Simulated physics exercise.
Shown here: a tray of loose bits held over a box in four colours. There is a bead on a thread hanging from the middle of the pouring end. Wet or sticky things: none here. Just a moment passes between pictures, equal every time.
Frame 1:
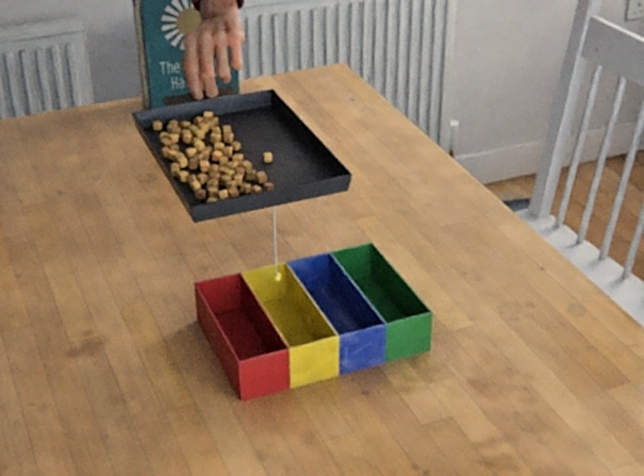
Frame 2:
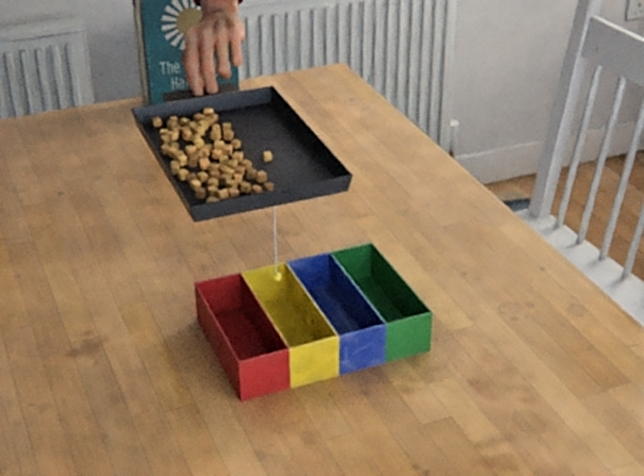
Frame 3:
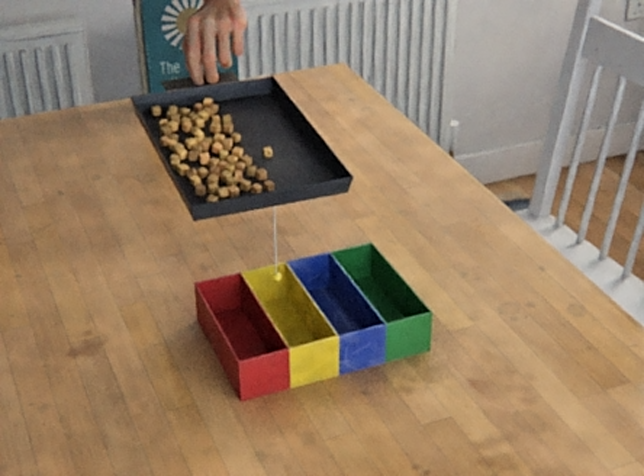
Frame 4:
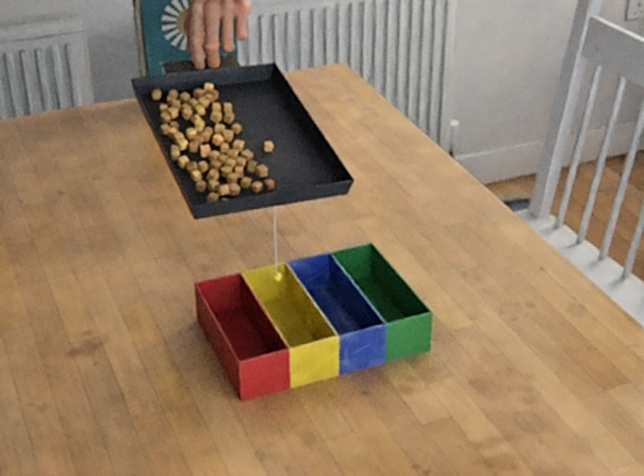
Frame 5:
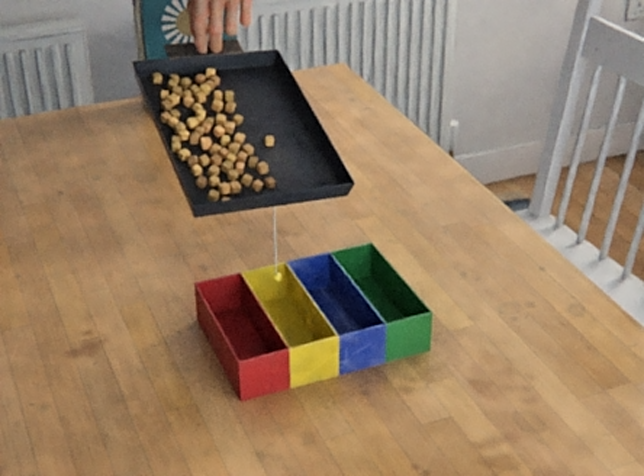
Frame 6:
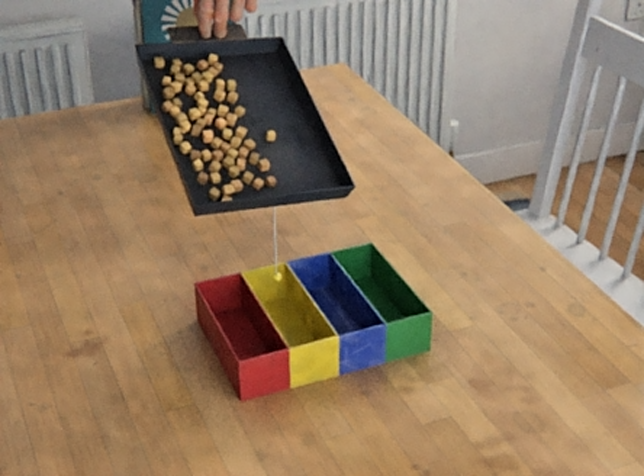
Hand raising the far end of a dark tray of small brown cubes, steadily steepening it above a red, yellow, blue and green box.
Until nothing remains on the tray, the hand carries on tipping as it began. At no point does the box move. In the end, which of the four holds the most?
The blue cell holds the most.
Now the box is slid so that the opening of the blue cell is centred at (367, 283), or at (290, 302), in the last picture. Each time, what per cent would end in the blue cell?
30 and 30 %.
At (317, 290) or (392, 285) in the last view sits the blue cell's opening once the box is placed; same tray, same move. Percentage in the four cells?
In order: 90 percent, then 80 percent.
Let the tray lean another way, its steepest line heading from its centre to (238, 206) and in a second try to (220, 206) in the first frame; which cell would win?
First try: That red cell; second try: The red one.
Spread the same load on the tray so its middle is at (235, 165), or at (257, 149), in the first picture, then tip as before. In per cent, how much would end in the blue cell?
First case: Around 40 %; second case: Around 50 %.
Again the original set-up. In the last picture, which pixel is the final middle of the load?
The centre ends up roughly at (338, 340).
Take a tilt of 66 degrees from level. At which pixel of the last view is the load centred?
Somewhere about pixel (294, 180).
Soon, tray tipped steeply; nearly all on the tray; a stray few falling or outside the box.
A while on, tray tipped past a quarter turn; most on the tray; a small part in the blue cell; a small part in the green cell; a stray few in the yellow cell; a stray few falling or outside the box.
Towards the end, tray tipped past a quarter turn; about half in the blue cell; about a quarter in the yellow cell; a small part in the green cell; a small part in the red cell; a stray few falling or outside the box.
Finally, tray tipped past a quarter turn; about half in the blue cell; about a quarter in the yellow cell; a small part in the green cell; a small part in the red cell; a stray few outside the box.
